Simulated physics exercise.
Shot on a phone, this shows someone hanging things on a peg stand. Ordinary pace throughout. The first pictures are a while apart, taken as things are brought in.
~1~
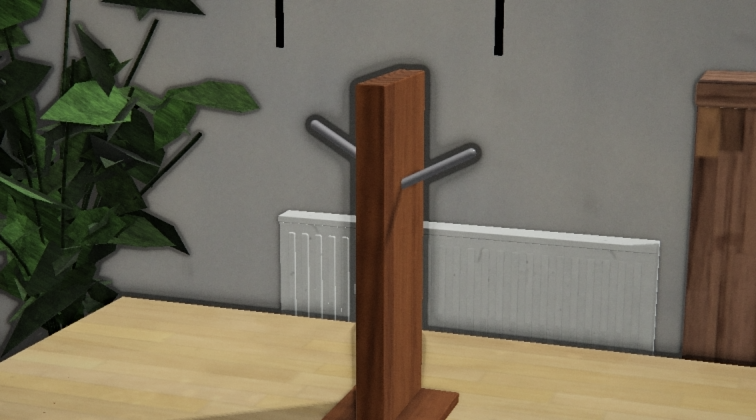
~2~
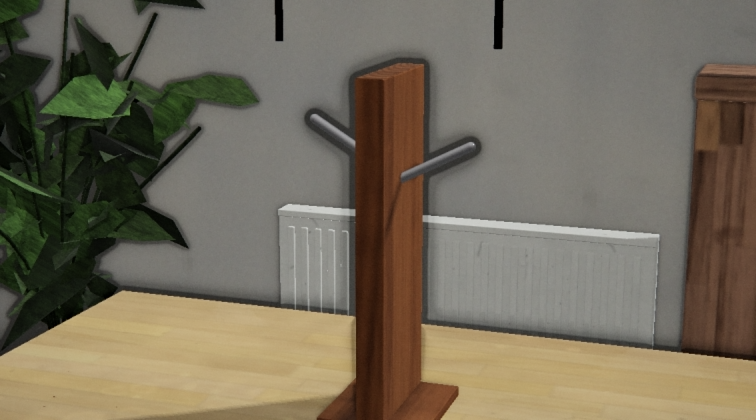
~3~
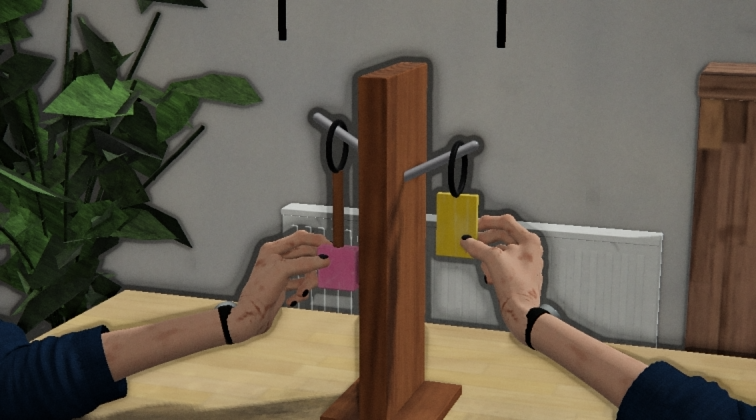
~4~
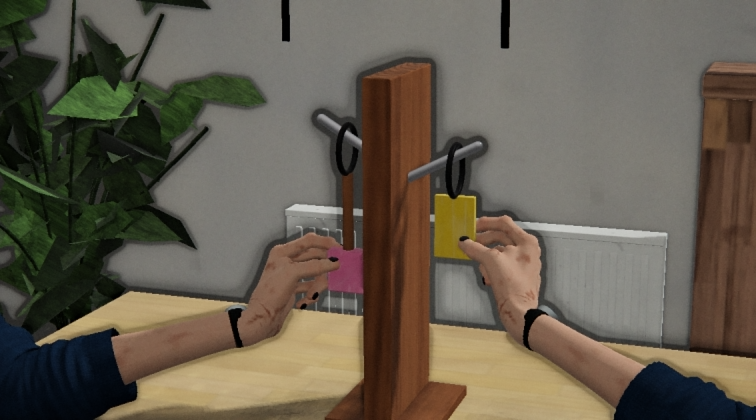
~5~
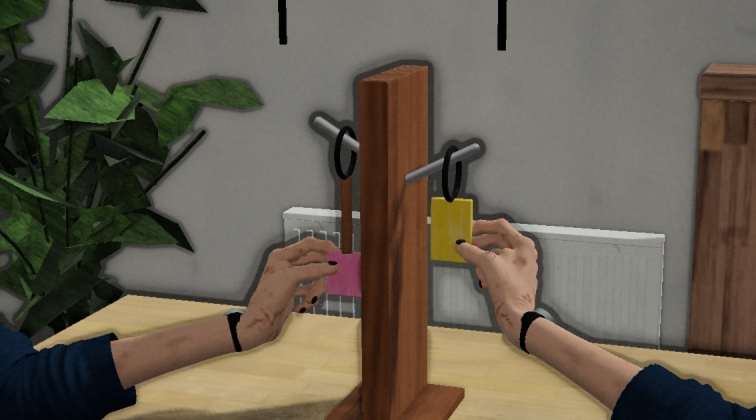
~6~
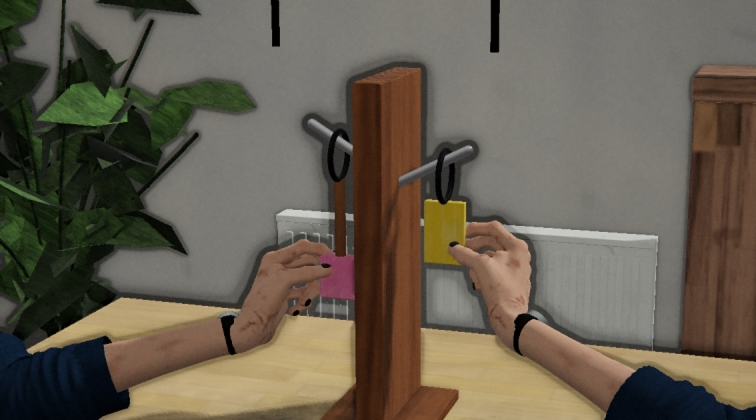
Two hands bringing a pink brush and a yellow tag to a wooden peg stand, holding them looped over opposite pegs.
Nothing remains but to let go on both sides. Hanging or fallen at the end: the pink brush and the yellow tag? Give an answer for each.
What you'd see is the pink brush still on its peg and the yellow tag still on its peg.
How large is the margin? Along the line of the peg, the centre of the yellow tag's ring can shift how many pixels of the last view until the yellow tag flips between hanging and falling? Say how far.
I'd put it at roughly 24 pixels, moving right.
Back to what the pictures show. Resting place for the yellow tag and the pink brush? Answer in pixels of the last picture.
First (420, 222), then (359, 234).
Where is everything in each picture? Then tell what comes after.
Peg stand (394, 253), in the first picture.
Peg stand (393, 247), in the second picture.
Still on the way; pink brush (338, 205); peg stand (397, 246), in the third picture.
Still on the way; yellow tag (456, 200); peg stand (401, 247), in the fourth picture.
Still on the way; pink brush (347, 211); peg stand (399, 249), in the fifth picture.
In place, still held; pink brush (340, 213); yellow tag (445, 206); peg stand (392, 251), in the sixth picture.
Then, 0.14 s after the last picture, pink brush tipped 12° from how it was near (352, 231); yellow tag tipped 12° from how it was near (438, 214).
Then, 0.24 s after the last picture, pink brush tipped 6° from how it was near (357, 230); yellow tag tipped 10° from how it was near (423, 220).
At rest, the pink brush stays on its peg, near (359, 234); the yellow tag stays on its peg, near (420, 222).
